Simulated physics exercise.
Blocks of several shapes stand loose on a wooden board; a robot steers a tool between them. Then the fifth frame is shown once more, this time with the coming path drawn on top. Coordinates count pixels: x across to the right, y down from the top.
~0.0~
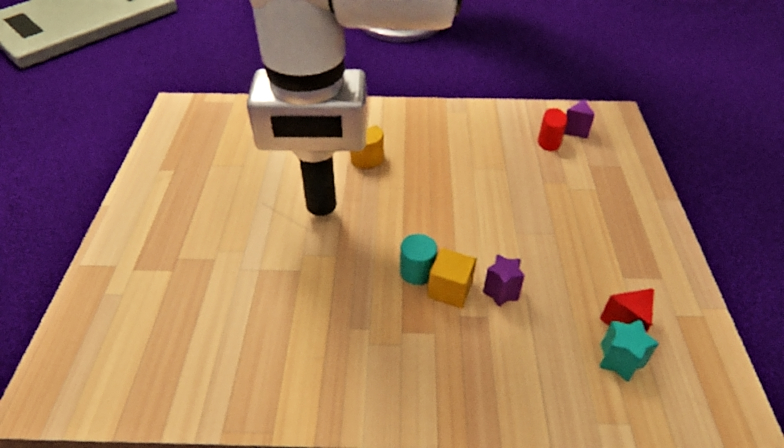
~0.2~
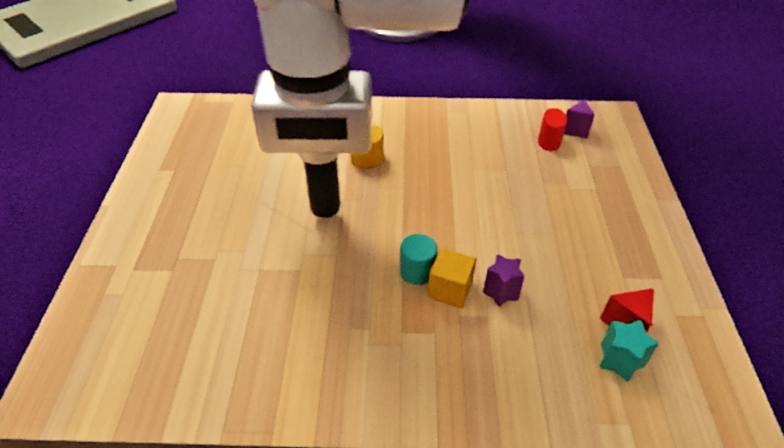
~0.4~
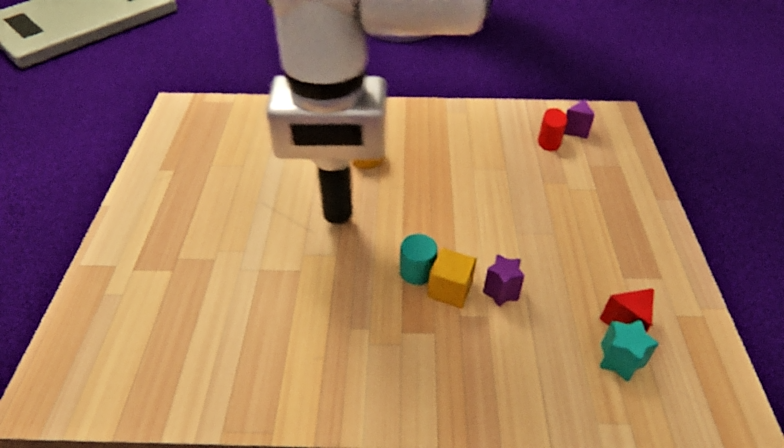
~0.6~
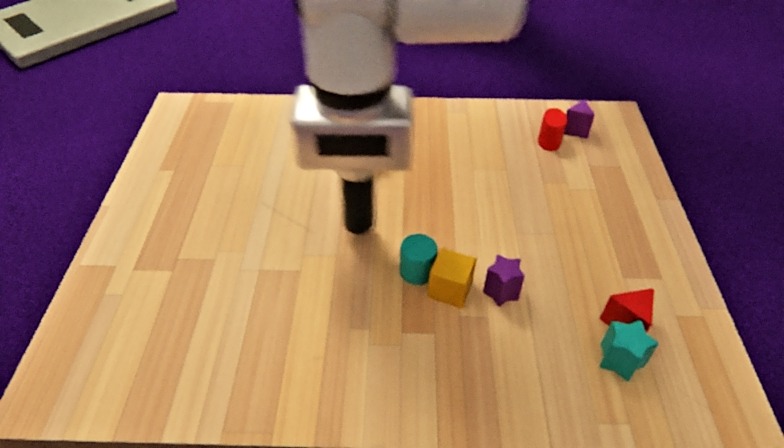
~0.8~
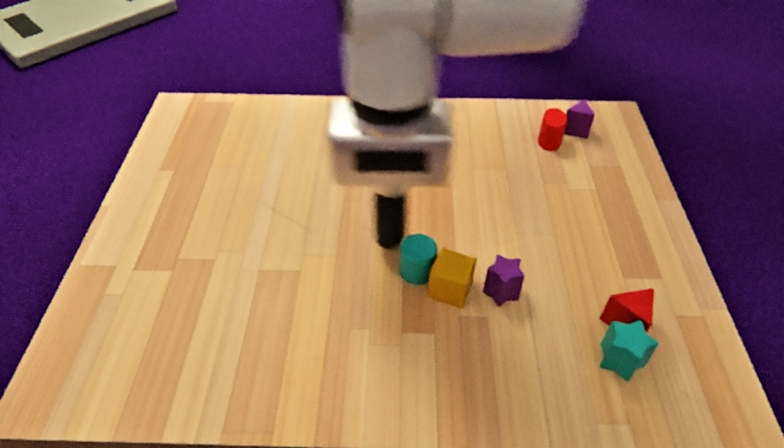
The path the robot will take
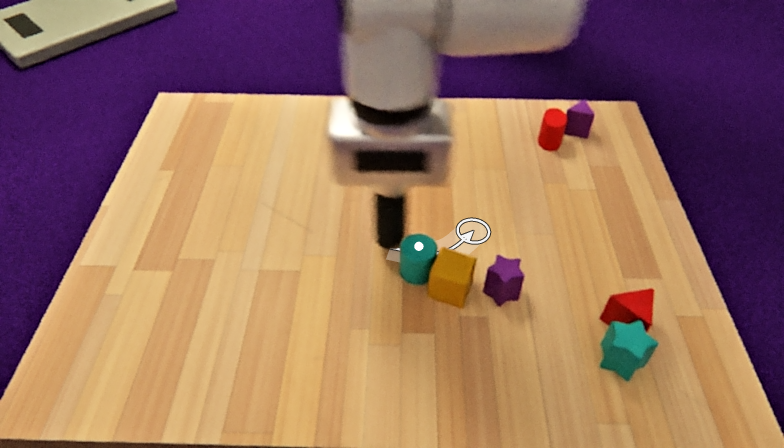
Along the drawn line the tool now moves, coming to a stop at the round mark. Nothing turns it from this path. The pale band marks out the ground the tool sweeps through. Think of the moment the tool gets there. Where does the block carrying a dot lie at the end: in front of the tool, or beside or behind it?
The block lies off to the side or behind.
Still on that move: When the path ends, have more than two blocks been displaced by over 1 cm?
Final answer: No.
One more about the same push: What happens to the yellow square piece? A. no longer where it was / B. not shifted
That would be A.
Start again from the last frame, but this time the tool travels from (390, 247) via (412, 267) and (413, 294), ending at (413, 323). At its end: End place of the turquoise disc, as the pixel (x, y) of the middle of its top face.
It will likely be found at (453, 304).
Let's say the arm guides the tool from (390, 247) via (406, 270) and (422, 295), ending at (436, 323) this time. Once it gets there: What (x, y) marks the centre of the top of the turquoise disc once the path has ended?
That would be at about pixel (477, 306).
Drawn move, from (390, 247) over (422, 254) and (453, 248) to (473, 231); the dot is on the turquoise disc.
What follows on the original path. Halfway along, tool (441, 243); turquoise disc (443, 256); yellow square piece (472, 284); purple star-shaped block (513, 270), turned 25° anticlockwise.
At the end, tool (475, 221); turquoise disc (443, 256); yellow square piece (472, 284); purple star-shaped block (513, 270), turned 25° anticlockwise.
